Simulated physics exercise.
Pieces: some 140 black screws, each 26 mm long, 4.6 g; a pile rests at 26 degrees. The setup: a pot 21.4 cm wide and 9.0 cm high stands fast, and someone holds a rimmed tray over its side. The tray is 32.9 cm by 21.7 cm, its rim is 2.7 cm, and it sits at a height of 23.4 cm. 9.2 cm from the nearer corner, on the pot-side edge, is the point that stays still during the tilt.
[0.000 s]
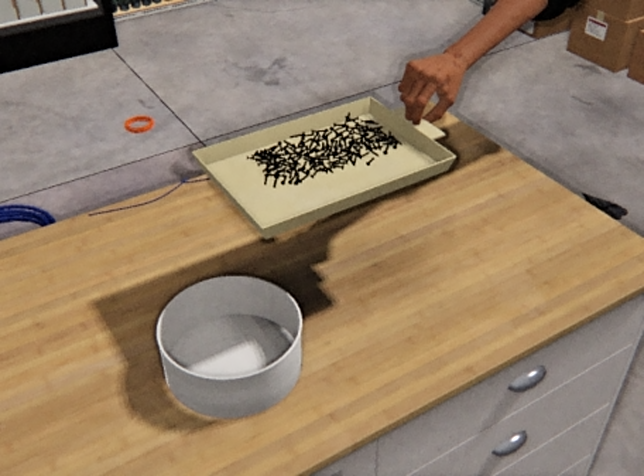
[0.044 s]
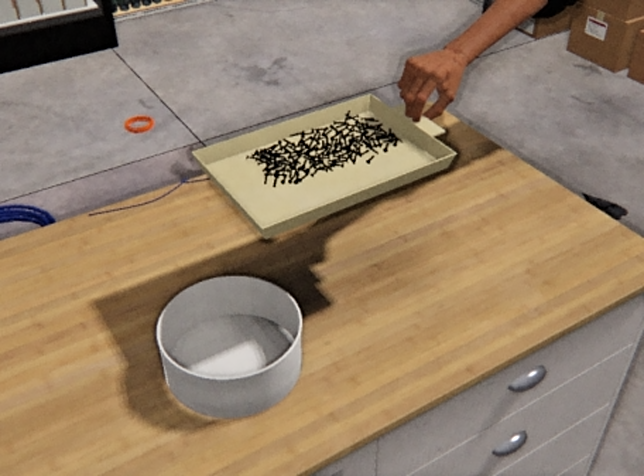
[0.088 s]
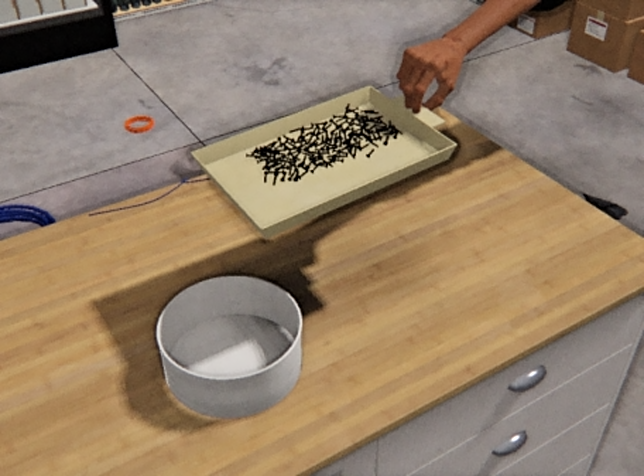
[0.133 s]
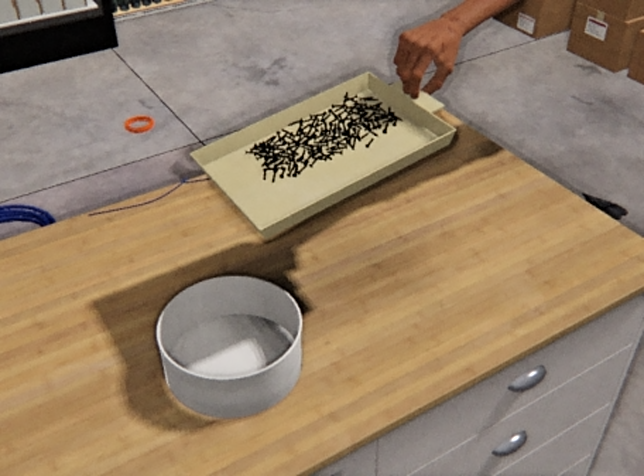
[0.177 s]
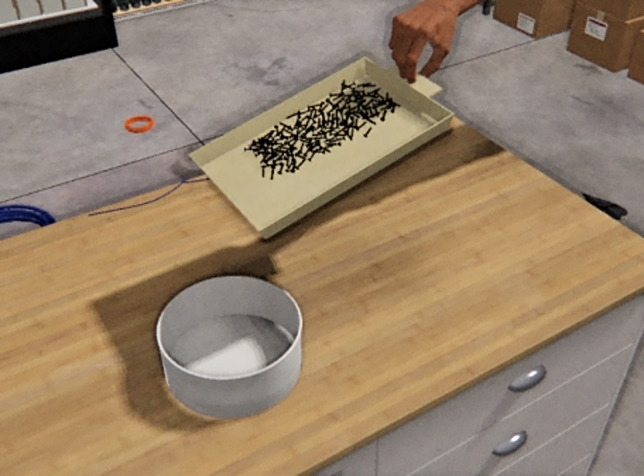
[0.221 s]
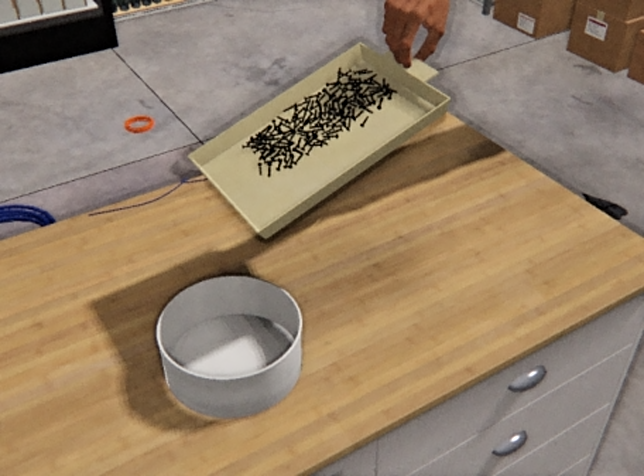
A hand raises the right end of a tray of black screws near a pot.
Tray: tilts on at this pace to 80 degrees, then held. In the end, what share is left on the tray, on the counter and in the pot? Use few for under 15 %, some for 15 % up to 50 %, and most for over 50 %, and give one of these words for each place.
Tray: Few, counter: Most, pot: Some.
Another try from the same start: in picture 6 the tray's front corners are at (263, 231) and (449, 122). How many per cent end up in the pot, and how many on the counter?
That works out as pot 90 and counter 0.
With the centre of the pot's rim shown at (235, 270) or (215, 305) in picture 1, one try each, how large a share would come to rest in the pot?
I'd say some 40 per cent for the first and some 55 per cent for the second.
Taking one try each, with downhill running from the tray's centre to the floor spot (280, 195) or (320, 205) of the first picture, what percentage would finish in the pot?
Roughly 90 % for the first direction, roughly 80 % for the second.
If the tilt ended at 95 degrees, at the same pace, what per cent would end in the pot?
In that case, near 30 percent.
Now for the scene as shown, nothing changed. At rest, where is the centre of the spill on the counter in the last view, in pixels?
(153, 318).
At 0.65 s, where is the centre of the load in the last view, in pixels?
Load centre: About (212, 179) px.
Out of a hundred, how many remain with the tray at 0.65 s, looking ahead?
It's roughly 95 percent.
Then, at 0.48 s, tilt 50 degrees; the tray holds 100 %, the pot 0 %.
Then, at 0.65 s, tilt 70 degrees; the tray holds 95 %, the pot 0 %.
After 0.95 s, tilt 80 degrees; the tray holds 15 %, the pot 20 %.
At rest (2.4 s), tray 5 %, counter 70 %, pot 25 %.
